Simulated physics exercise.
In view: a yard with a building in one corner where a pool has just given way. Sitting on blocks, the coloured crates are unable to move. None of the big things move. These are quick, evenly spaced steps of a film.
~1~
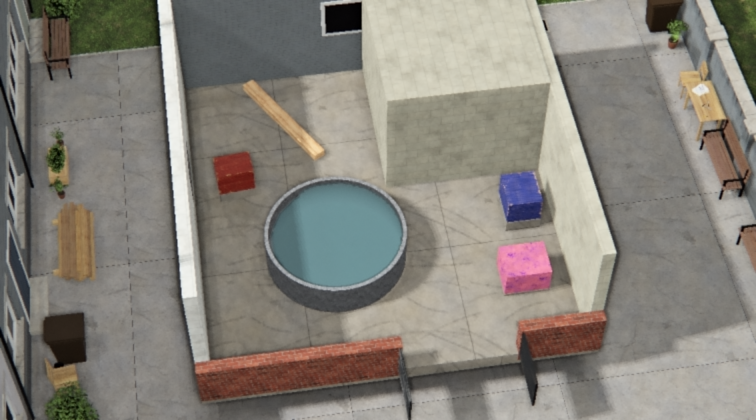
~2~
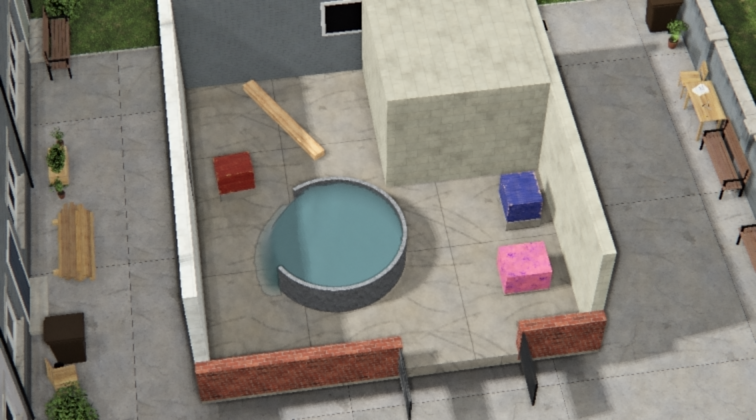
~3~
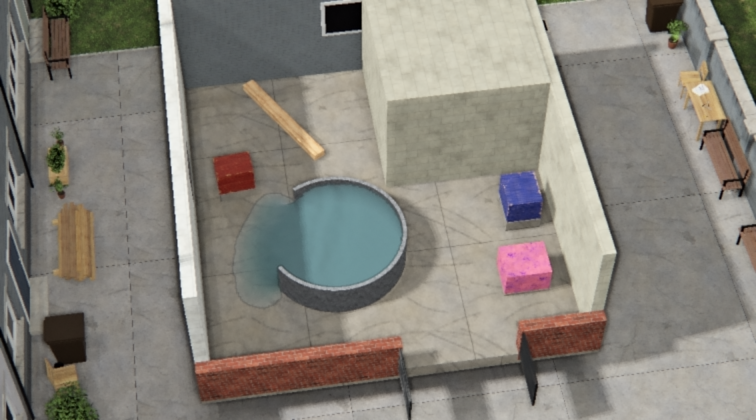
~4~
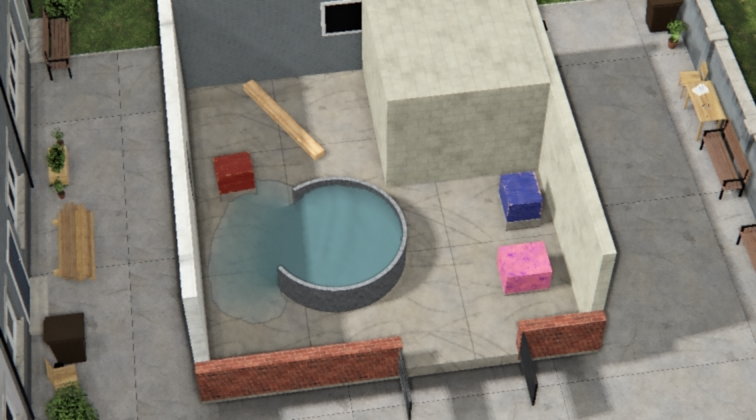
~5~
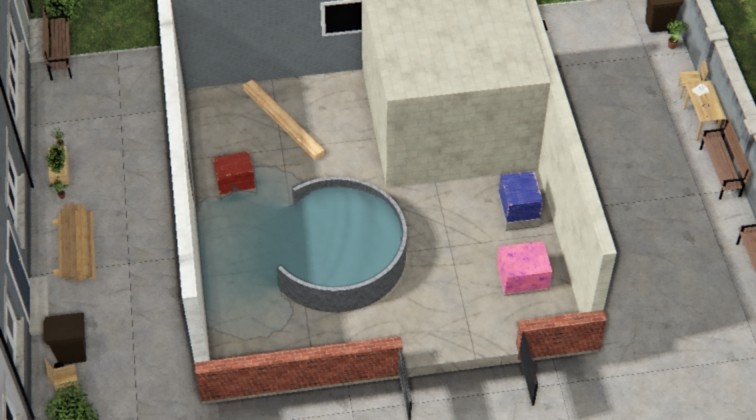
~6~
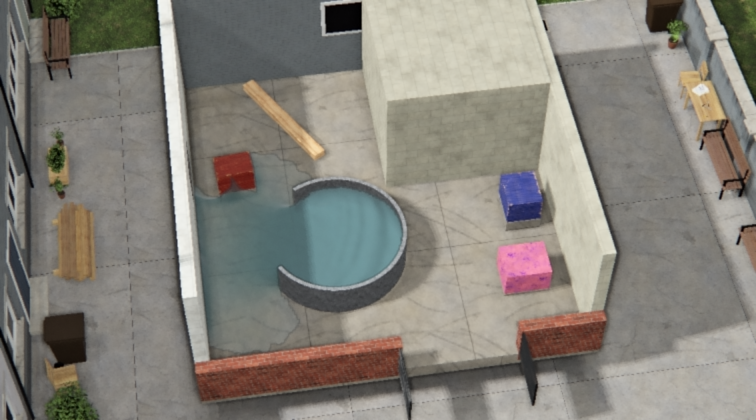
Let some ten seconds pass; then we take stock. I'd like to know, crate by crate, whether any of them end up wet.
The pink crate will be within the water's reach; the red crate will be within the water's reach; the blue crate will be out of the water's reach.
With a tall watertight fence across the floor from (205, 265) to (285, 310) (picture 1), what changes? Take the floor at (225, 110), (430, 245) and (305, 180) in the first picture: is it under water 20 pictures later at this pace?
Outcome by spot, in order - watered, unwatered, watered.
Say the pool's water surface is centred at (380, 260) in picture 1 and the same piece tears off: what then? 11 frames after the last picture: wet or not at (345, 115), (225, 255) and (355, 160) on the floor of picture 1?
Results in order - left untouched, swamped, left untouched.
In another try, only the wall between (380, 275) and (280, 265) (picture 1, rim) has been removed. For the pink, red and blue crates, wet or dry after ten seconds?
Pink crate gets drenched, red crate gets drenched, blue crate stays untouched.
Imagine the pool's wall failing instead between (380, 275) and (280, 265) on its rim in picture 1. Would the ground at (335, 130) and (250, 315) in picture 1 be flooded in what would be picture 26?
Going in the order you asked, the first is never reached and the second is drenched.
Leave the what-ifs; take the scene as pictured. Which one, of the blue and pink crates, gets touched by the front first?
The pink-painted one.
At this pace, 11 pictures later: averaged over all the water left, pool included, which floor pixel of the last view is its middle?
Somewhere around (274, 244) in the last view.
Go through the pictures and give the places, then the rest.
Still water in the round pool at (336, 234), in the first frame.
The front is at a hidden place, out from the gap at (270, 242), in the second frame.
Water pours out at (270, 243) and has run to (250, 301), in the third frame.
The front is at (252, 319), out from the gap at (271, 244), in the fourth frame.
Water pours out at (271, 244) and has run to (207, 322), in the fifth frame.
The front is at a hidden place, out from the gap at (271, 244), in the sixth frame.
A moment on, water covers 25 % of the floor; the pink crate not reached, the red crate water round its plinth, the blue crate not reached.
Next, water covers 35 % of the floor; the pink crate not reached, the red crate water round its plinth, the blue crate not reached.
Then, water covers 60 % of the floor; the pink crate not reached, the red crate water round its plinth, the blue crate not reached.
Later, water covers 90 % of the floor; the pink crate water round its plinth, the red crate water round its plinth, the blue crate water round its plinth.
In the end, water covers 100 % of the floor; the pink crate was topped, the red crate was topped, the blue crate stayed above the water.
